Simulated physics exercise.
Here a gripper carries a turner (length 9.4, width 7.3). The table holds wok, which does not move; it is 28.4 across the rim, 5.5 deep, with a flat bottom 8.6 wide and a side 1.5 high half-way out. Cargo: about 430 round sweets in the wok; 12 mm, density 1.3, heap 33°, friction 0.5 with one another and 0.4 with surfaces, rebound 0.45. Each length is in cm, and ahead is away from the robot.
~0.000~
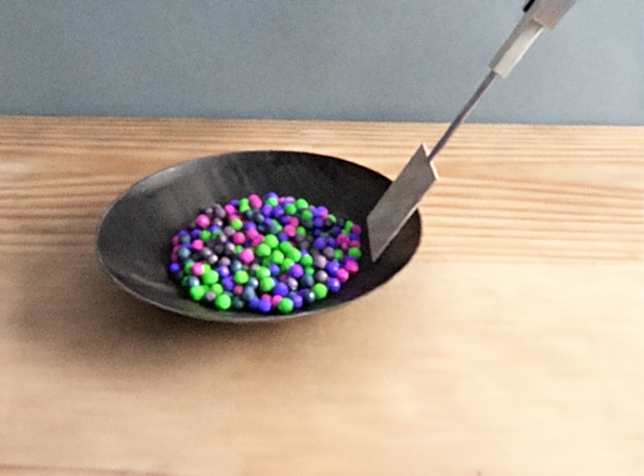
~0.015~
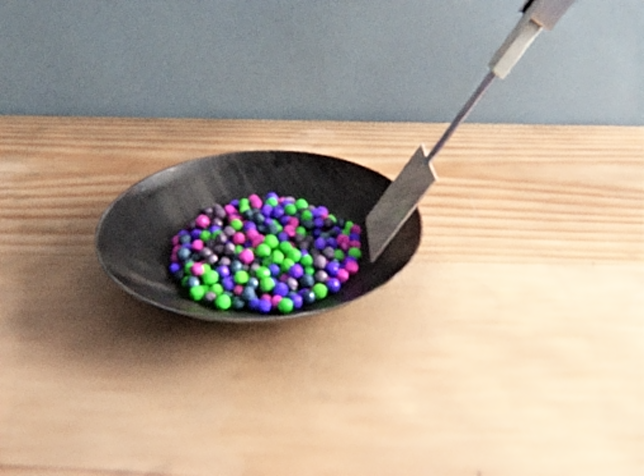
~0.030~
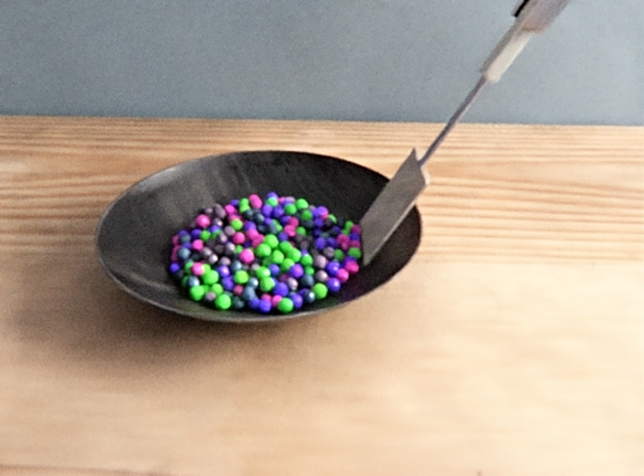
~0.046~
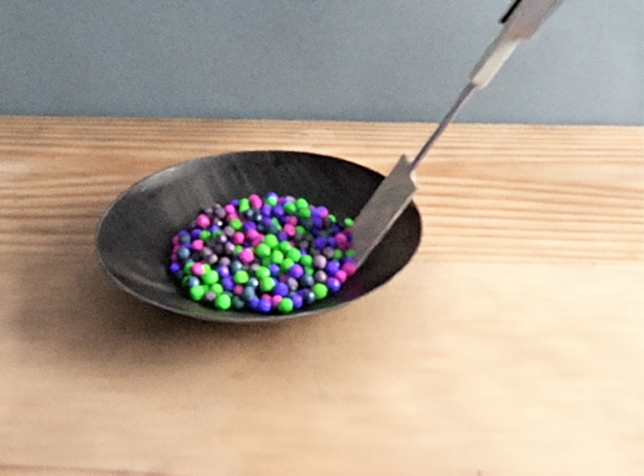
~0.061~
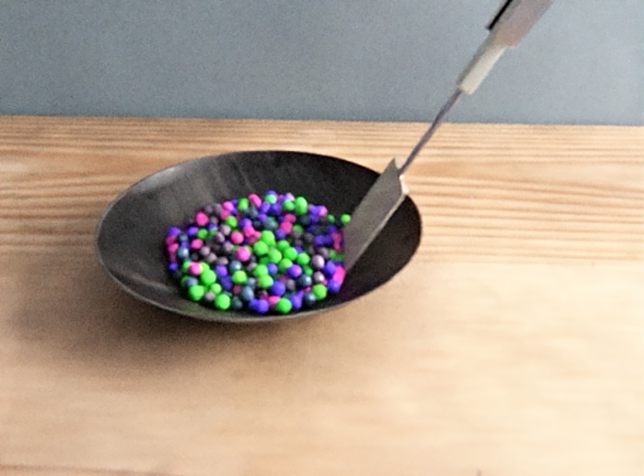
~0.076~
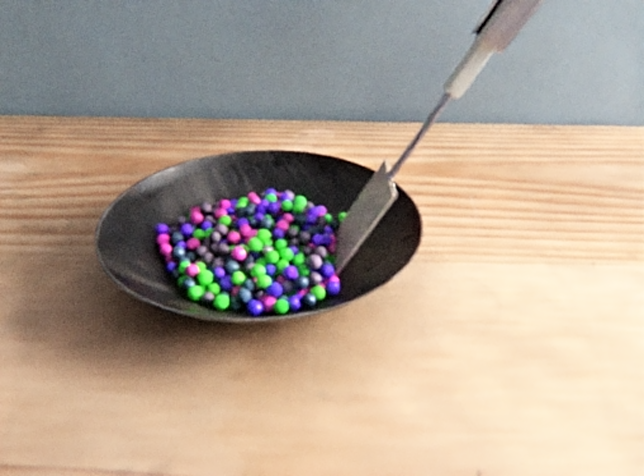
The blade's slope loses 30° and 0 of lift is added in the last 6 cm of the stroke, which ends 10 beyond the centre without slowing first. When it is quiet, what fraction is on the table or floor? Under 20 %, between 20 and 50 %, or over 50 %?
Under 20 %.
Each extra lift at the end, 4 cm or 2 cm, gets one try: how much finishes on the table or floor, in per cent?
First try around 20 percent, second try around 20 percent.
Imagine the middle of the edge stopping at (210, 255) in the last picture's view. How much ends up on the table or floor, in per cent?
Estimate: Approx. 0 %.
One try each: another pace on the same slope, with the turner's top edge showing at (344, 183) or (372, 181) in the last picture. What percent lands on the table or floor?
I'd estimate close to 40 and 20 in a hundred.
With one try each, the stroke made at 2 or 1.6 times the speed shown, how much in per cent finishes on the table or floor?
About 35 and 25 per cent.
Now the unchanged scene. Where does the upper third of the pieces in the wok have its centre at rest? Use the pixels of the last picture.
About (154, 220).
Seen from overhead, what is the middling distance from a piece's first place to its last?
Roughly 5 centimetres.
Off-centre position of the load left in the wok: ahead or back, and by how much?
It rests close to 4.5 centimetres ahead of centre.
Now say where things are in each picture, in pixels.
Turner top edge at (430, 159), sloping 61°; upper third of the load around (269, 236), from x 175 to 355, top at y 200; 429 in the wok, in the first picture.
Turner top edge at (429, 160), sloping 61°; upper third of the load around (269, 236), from x 175 to 355, top at y 200, in the second picture.
Turner top edge at (422, 163), sloping 61°; upper third of the load around (269, 236), from x 175 to 355, top at y 200, in the third picture.
Turner top edge at (412, 168), sloping 61°; upper third of the load around (269, 236), from x 175 to 350, top at y 200, in the fourth picture.
Turner top edge at (401, 173), sloping 61°; upper third of the load around (265, 235), from x 175 to 345, top at y 195, in the fifth picture.
Turner top edge at (390, 176), sloping 61°; upper third of the load around (260, 234), from x 165 to 345, top at y 195; 429 in the wok, in the sixth picture.
After 0.18 s, sloping 61°, highest piece 5 above the table; 429 in the wok.
After 0.29 s, sloping 52°, highest piece 7 above the table; 429 in the wok.
After 0.54 s, sloping 31°, highest piece 7 above the table; 370 in the wok, 55 on the table or floor, 4 on the blade or in flight.
After 1.59 s, sloping 31°, highest piece 7 above the table; 370 in the wok, 59 on the table or floor.
At rest, 370 in the wok, 59 on the table or floor. That is 14 % on the table or floor.
